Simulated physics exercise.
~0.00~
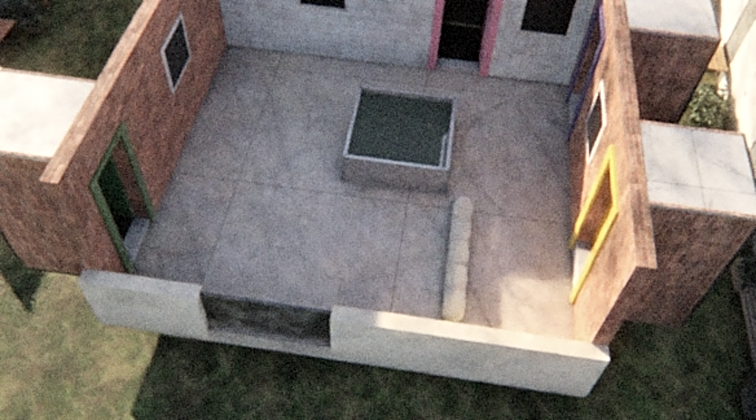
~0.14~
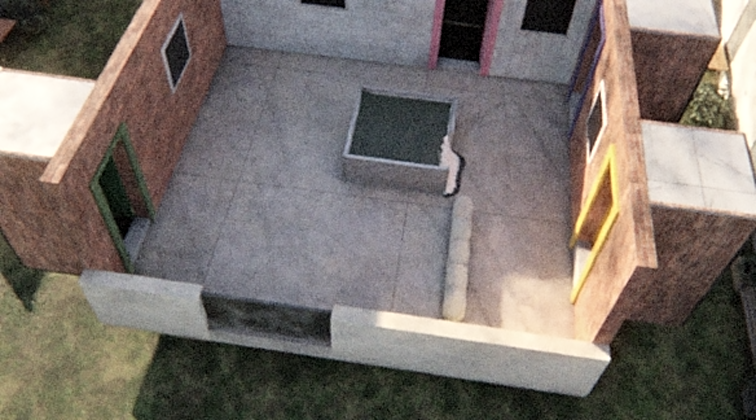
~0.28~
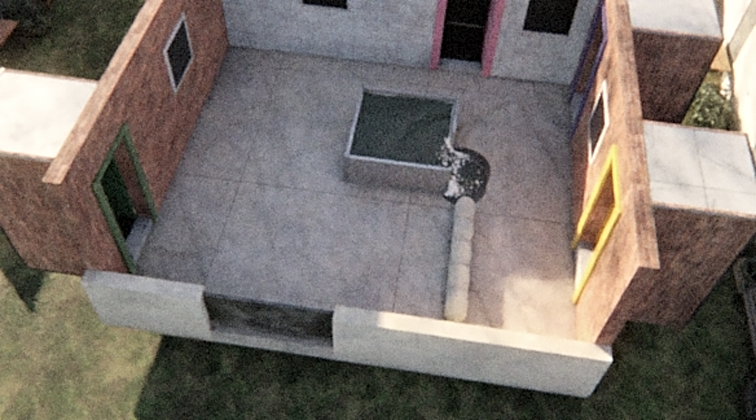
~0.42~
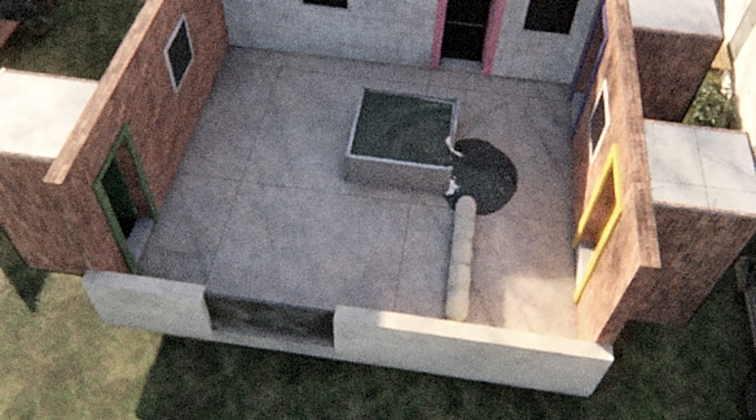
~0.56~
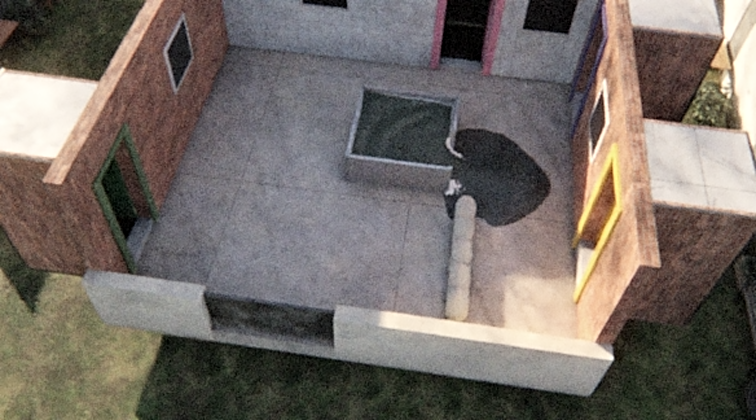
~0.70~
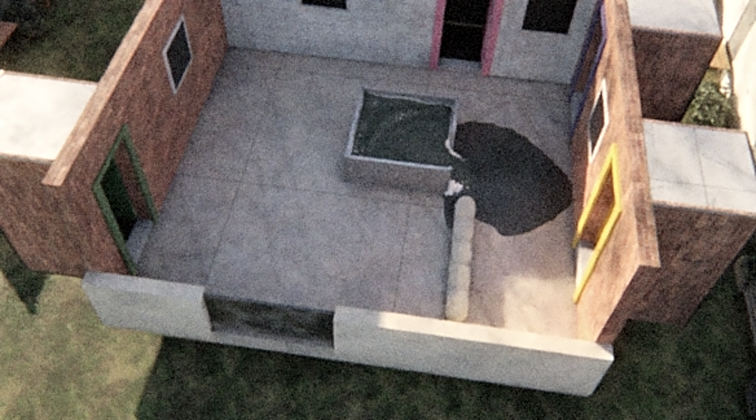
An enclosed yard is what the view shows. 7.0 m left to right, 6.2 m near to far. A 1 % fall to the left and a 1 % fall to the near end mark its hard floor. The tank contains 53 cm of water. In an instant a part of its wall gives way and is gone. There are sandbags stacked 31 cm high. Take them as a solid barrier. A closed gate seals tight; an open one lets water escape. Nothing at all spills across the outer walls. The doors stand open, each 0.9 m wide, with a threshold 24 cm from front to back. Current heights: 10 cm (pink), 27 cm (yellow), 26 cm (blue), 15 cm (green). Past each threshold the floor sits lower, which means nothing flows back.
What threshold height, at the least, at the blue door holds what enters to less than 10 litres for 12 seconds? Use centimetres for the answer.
A height of roughly 6 cm.
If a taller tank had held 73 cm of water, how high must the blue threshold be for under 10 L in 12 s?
About 10.0 centimetres.
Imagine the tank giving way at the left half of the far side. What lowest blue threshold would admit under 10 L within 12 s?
Estimate: Near 8.5 cm.
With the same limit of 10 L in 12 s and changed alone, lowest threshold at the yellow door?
Yellow: Roughly 10.5 cm.
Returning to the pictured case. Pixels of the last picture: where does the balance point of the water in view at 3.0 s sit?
I'd put it close to (462, 177).
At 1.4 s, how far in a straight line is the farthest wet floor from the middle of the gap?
Distance from gap: Approx. 2.6 m.
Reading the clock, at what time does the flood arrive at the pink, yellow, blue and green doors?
The pink door at 3.2 s, the yellow door at 1.3 s, the blue door at 1.6 s, the green door at 6.5 s.
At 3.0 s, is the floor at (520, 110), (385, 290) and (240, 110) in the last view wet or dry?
In the order asked: Soaked, untouched, untouched.
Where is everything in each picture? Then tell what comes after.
The first picture shows the tank at (402, 129) is whole and still, 53 cm deep; the blue door at (583, 78) is dry.
In the second picture, the front is at (459, 171), 0.2 m from the gap at (445, 166); 0.1 m2 of floor is wet, 53 cm left at the back.
In the third picture, water pours out at (447, 168) and has run 0.7 m, to (483, 182); about 8 cm deep outside, 53 cm at the back.
In the fourth picture, the gap is at (448, 167), the front 1.1 m out at (511, 187); the back of the tank holds 53 cm.
In the fifth picture, the front is at (545, 189), 1.7 m from the gap at (448, 167); 2.4 m2 of floor is wet, 52 cm left at the back.
In the sixth picture, the gap is at (447, 167), the front 2.2 m out at (569, 197); the back of the tank holds 47 cm; the blue door at (585, 77), 2.9 m from the gap, is still 1.2 m from the nearest water.
After 1.4 s water covers 15 % of the floor, deepest (28 cm) near (453, 175); it has not reached the blue door.
After 3.0 s water covers 20 % of the floor, deepest (22 cm) near (569, 367); 8 cm at the blue door, 0 litres in over its 26 cm threshold.
After 12.0 s water covers 80 % of the floor, deepest (8 cm) near (471, 353); 3 cm at the blue door, 0 litres in over its 26 cm threshold.
At the blue door as built, the water arrived by 1.6 s and peaked near 10 cm at 2.4 s.
Run again over the same 12 s with other heights there, 16 litres in over 5 cm, 5 litres over 7 cm. The limit of 10 litres is kept from about 6 cm up.
